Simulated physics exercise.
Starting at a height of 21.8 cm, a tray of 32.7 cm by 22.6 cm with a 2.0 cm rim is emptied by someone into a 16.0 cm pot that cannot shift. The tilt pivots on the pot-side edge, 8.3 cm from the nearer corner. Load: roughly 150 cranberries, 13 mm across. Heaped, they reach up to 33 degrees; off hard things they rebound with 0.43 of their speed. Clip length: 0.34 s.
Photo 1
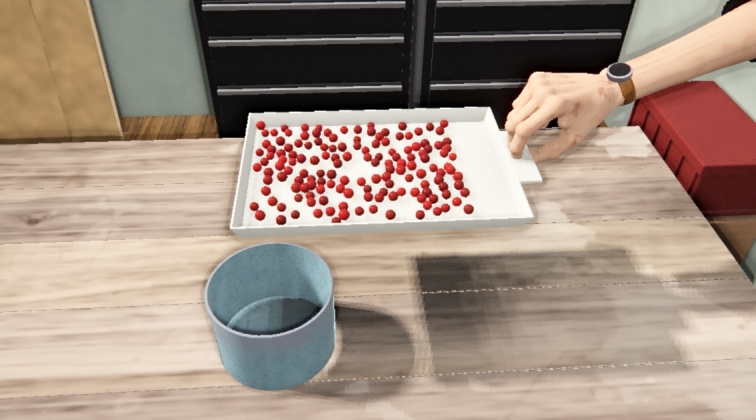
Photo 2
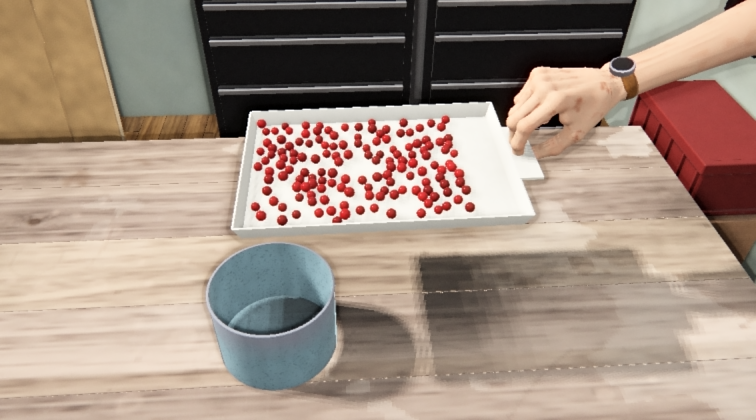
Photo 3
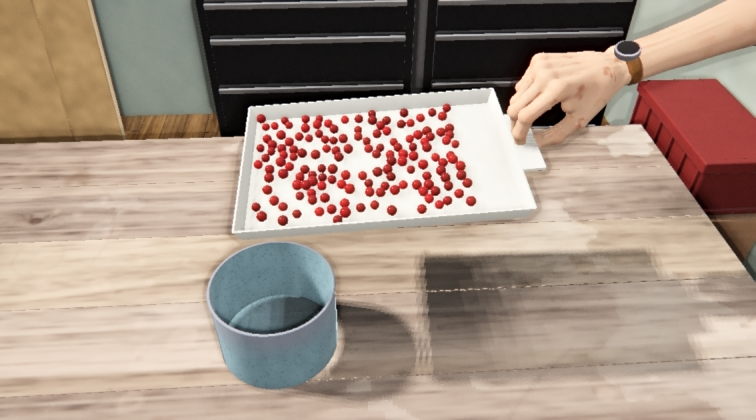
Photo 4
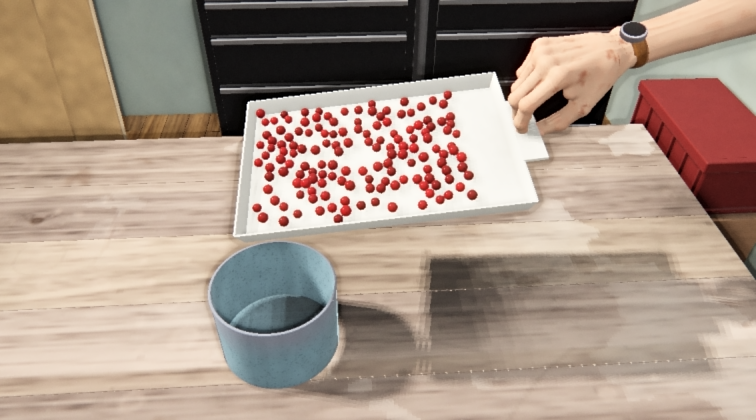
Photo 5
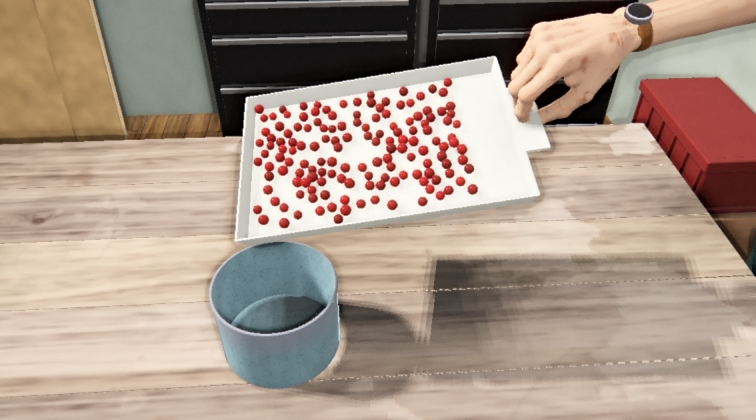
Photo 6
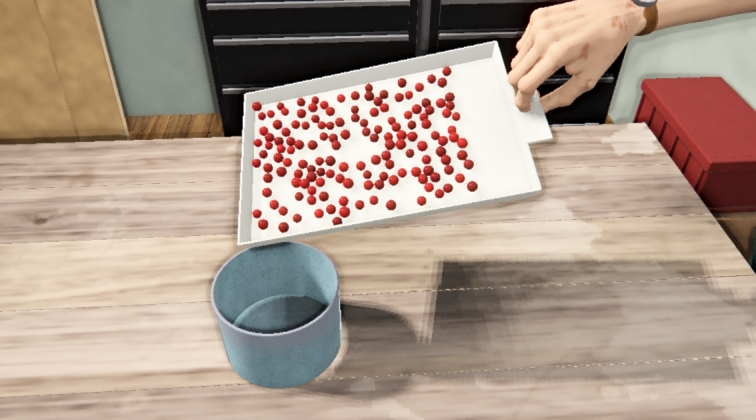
On a wooden table, a hand gradually tilting a white tray of scattered red cranberries, raising its right side beside a blue pot.
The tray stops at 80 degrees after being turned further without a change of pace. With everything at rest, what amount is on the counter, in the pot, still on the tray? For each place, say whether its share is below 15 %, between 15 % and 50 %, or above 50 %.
Counter: Below 15 %; pot: Above 50 %; left on the tray: Below 15 %.
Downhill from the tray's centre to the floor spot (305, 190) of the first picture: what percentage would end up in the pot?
Estimate: Near 55 per cent.
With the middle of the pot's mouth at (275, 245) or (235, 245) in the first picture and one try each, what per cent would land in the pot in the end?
In order, about 10 and about 10 per cent.
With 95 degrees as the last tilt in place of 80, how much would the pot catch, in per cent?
Estimate: Roughly 95 percent.
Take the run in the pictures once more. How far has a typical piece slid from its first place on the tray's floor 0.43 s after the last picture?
I'd say close to 7 centimetres.
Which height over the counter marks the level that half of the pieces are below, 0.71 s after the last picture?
The halfway mark is near 26 cm.
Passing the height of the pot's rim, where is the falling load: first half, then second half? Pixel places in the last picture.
(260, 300) or so first, later (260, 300).
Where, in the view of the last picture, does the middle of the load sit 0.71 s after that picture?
Near pixel (297, 190).
Then, 0.43 s after the last picture, tilt 48 degrees; the tray holds 100 %, the pot 0 %.
Then, 0.71 s after the last picture, tilt 68 degrees; the tray holds 95 %, the pot 0 %.
Then, 1.10 s after the last picture, tilt 80 degrees; the tray holds 65 %, the pot 15 %.
In the end, counter 10 %, pot 90 %, tray 5 %.
